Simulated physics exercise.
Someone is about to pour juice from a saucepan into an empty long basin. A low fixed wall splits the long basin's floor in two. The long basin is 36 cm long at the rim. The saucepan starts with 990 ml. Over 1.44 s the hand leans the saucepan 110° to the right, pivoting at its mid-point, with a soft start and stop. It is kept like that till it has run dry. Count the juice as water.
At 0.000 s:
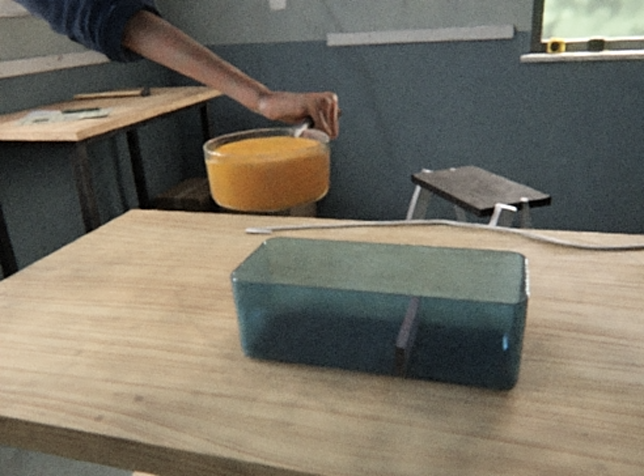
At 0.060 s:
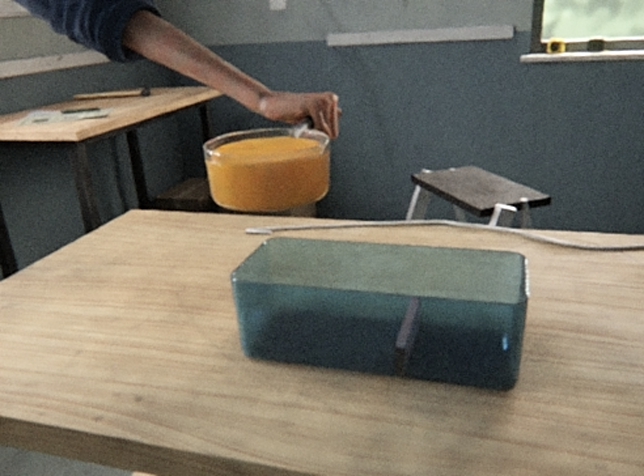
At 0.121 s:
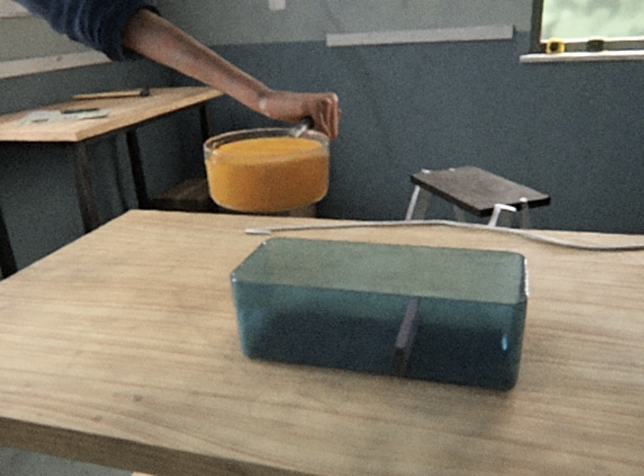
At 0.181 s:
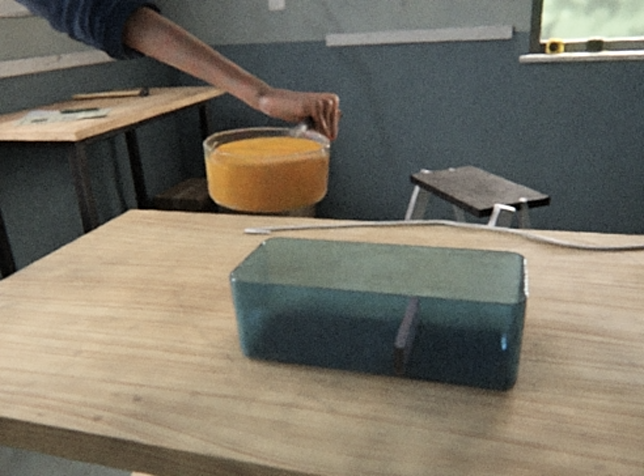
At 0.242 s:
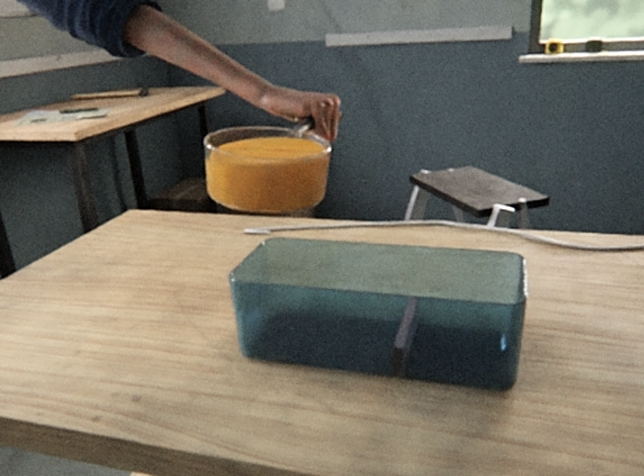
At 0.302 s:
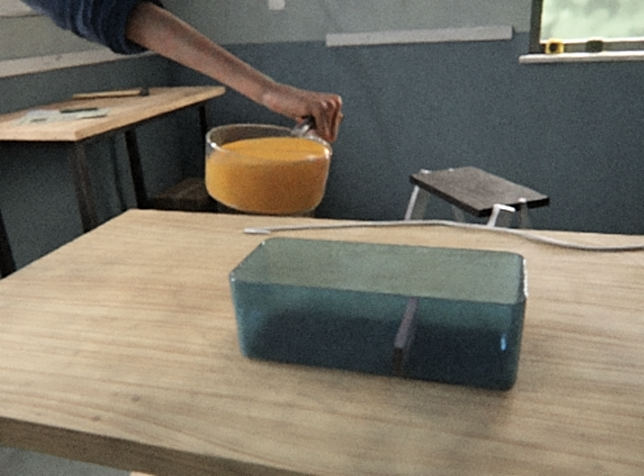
A hand holds a glass pan of orange juice and slowly tilts it slightly right.
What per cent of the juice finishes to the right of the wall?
Roughly 12 per cent is past the wall.
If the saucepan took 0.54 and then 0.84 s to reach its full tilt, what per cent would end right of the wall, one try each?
In turn about 25 and 15 per cent.
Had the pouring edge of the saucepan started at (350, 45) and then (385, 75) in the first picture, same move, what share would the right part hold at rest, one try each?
In turn about 60 and 75 per cent.
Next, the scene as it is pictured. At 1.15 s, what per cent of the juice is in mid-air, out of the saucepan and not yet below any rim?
Near 5 in a hundred.
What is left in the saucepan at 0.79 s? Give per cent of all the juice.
Near 44 in a hundred.
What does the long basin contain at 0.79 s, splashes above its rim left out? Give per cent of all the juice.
Some 24 per cent.
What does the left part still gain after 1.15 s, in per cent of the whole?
Near 9 in a hundred.
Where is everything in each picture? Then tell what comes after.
In the first picture, it leans 0°; its right rim is at (325, 143); the juice meets the walls at (216, 149) and (325, 150); the long basin's rim runs from (250, 258) to (526, 278); the wall's top is at (409, 320).
In the second picture, it leans 0°; its right rim is at (325, 144); the juice meets the walls at (216, 148) and (325, 150).
In the third picture, it leans 2°; its right rim is at (326, 146); the juice meets the walls at (216, 148) and (326, 151).
In the fourth picture, it leans 4°; its right rim is at (326, 148); the juice meets the walls at (217, 148) and (326, 152).
In the fifth picture, it leans 7°; its right rim is at (327, 152); the juice meets the walls at (217, 148) and (327, 152).
In the sixth picture, it leans 12°; its right rim is at (328, 157); the juice meets the walls at (217, 149) and (328, 152).
By 0.79 s the tilt is 64° and 45 per cent is still to pour, 23 is left of the wall and 2 right of it.
By 1.15 s the tilt is 100° and 6 per cent is still to pour, 78 is left of the wall and 10 right of it.
By 1.53 s the tilt is 110° and 0 per cent is still to pour, 87 is left of the wall and 12 right of it.
By 1.94 s the tilt is 110° and 0 per cent is still to pour, 87 is left of the wall and 12 right of it.
At rest 87 per cent lies left of the wall, 12 right of it and 1 outside.
